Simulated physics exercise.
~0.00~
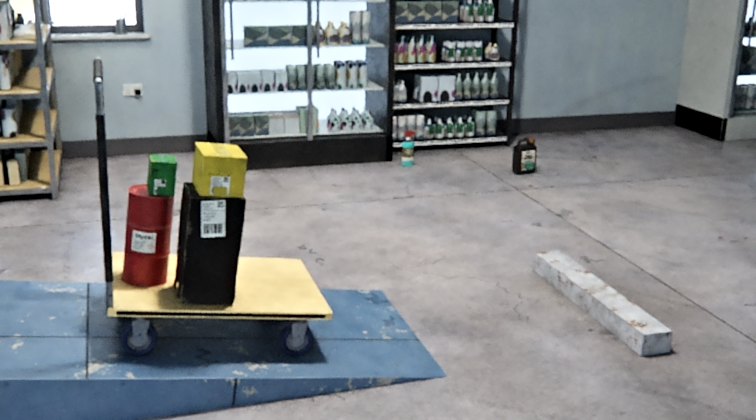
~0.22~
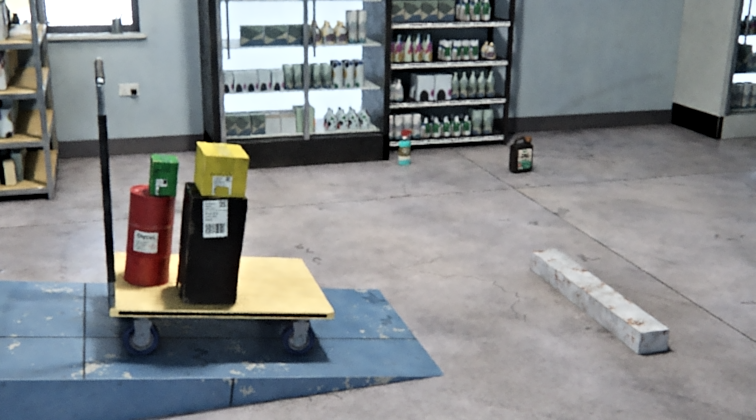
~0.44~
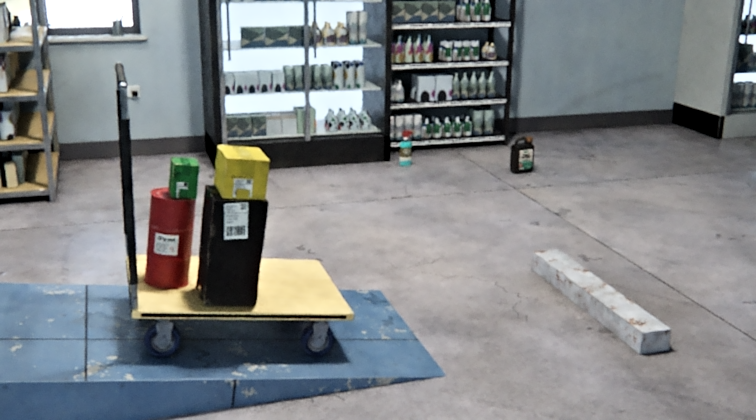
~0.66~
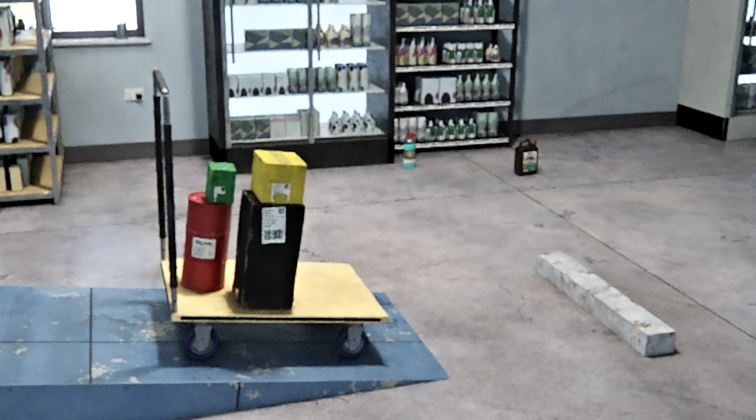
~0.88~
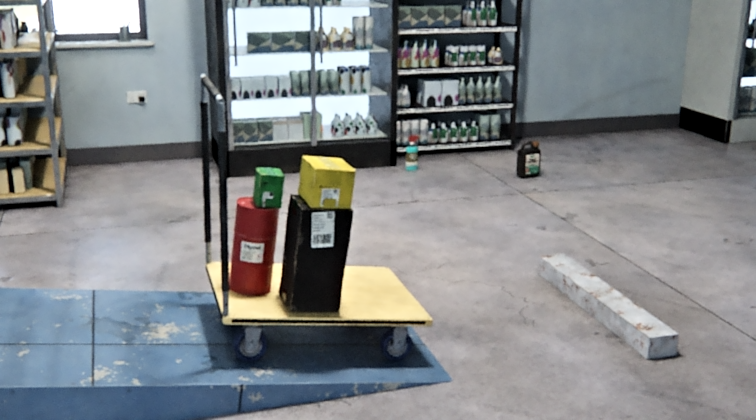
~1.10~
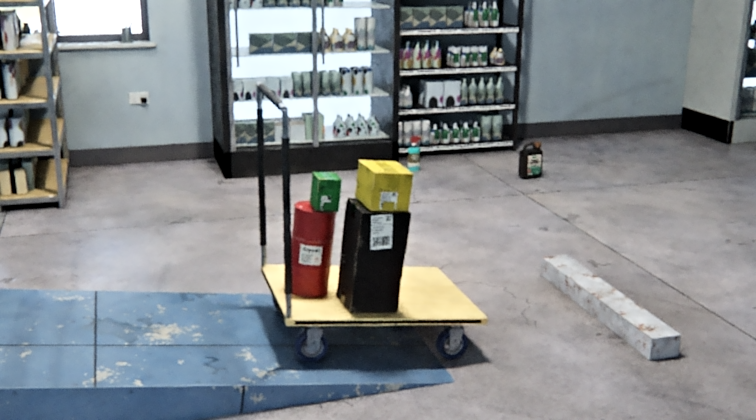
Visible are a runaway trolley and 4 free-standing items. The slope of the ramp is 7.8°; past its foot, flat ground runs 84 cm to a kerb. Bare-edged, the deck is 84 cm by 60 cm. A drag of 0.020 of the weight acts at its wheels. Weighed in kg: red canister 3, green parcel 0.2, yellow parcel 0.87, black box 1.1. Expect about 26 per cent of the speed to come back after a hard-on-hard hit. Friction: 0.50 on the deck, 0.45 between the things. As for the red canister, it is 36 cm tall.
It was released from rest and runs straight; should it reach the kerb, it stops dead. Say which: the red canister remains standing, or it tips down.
Laid low.
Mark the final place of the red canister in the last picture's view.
About (533, 254).
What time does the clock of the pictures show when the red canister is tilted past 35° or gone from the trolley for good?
That comes at close to 2.1 seconds.
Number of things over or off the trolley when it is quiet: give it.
Total: 4.
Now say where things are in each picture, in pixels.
Kerb 131 cm ahead; red canister (148, 235); green parcel (162, 175), in the first picture.
Kerb 130 cm ahead; black box (211, 243); green parcel (164, 175), in the second picture.
Kerb 123 cm ahead; yellow parcel (241, 172); black box (231, 246), in the third picture.
Kerb 110 cm ahead; green parcel (221, 183); yellow parcel (278, 177), in the fourth picture.
Kerb 92 cm ahead; black box (315, 253); green parcel (269, 188), in the fifth picture.
Kerb 69 cm ahead; red canister (312, 249); yellow parcel (383, 186), in the sixth picture.
After 1.80 s, trolley at the kerb; red canister tipped 10° from how it sat near (491, 243); yellow parcel tipped 14° from how it sat; green parcel tipped 10° from how it sat.
After 2.20 s, trolley at the kerb; yellow parcel now off the trolley; red canister tipped 45° from how it sat near (515, 240); green parcel on its side.
At rest (3.6 s), off the trolley and tipped over, yellow parcel; tipped over on the trolley, red canister, green parcel and black box. Seen from the same camera at the end, red canister near (533, 254).
